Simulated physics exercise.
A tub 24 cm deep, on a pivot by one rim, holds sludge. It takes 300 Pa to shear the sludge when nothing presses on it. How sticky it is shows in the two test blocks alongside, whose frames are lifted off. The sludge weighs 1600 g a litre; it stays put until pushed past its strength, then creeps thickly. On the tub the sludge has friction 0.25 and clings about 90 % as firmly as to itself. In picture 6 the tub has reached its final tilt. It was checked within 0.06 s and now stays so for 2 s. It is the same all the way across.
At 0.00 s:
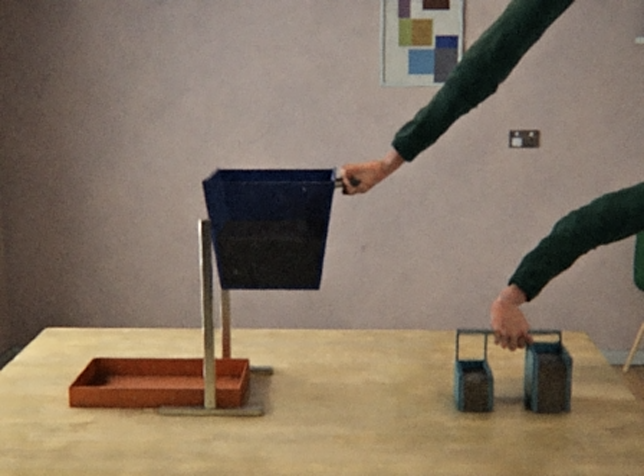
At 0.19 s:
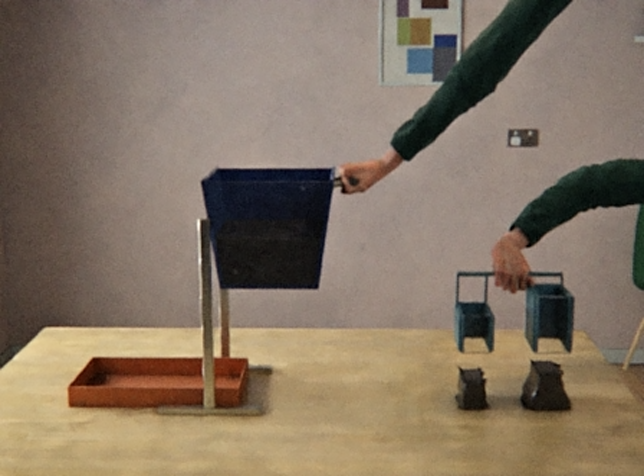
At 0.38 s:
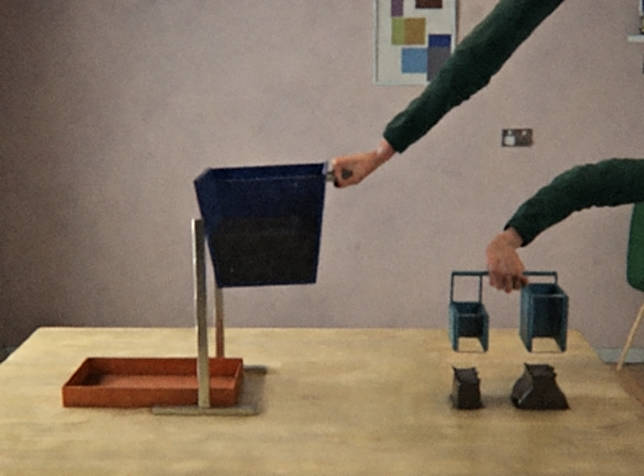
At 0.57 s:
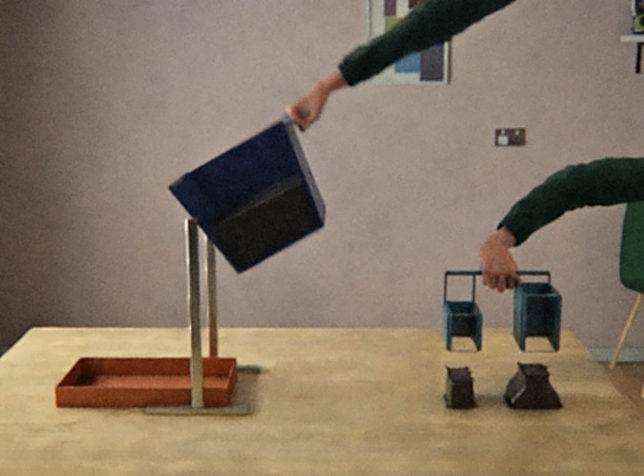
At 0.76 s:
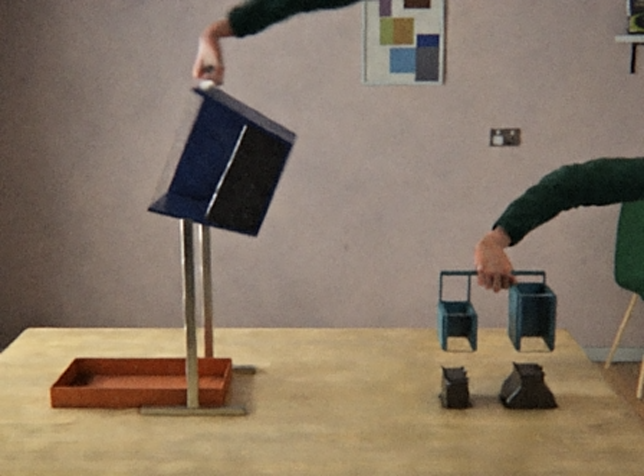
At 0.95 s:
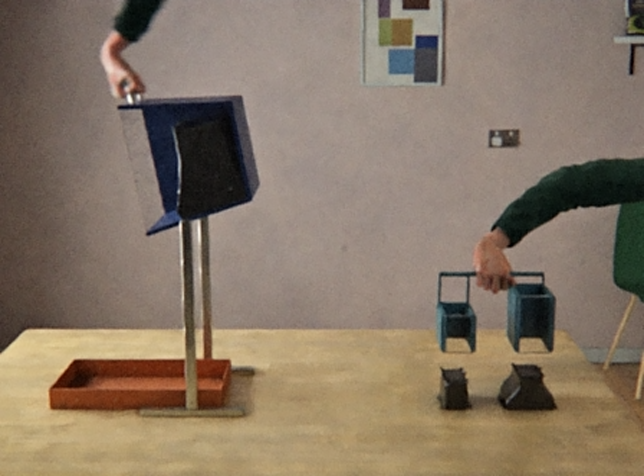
A blue tub is tilted far left by one hand after another lifts casings off dark blocks.
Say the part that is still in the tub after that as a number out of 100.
Expect roughly 9 %.
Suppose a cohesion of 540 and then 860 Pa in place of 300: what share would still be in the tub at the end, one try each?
In turn about 0 %, 0 %.
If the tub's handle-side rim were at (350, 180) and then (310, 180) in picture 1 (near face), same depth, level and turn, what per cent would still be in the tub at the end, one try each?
In turn about 12 %, 0 %.
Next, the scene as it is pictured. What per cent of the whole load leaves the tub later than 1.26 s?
Some 30 per cent.
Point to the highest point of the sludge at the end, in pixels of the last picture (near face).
Near (156, 214).
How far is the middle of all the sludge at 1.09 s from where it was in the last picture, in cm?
Some 10 cm.
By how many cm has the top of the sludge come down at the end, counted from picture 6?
Roughly 21 cm.
After 1.09 s, the tub is at 100 degrees and holds 89 %.
After 1.26 s, the tub is at 100 degrees and holds 39 %.
After 1.43 s, the tub is at 100 degrees and holds 30 %.
After 1.60 s, the tub is at 100 degrees and holds 27 %.
After 2.95 s, at the end, the tub is at 100 degrees and holds 9 %.
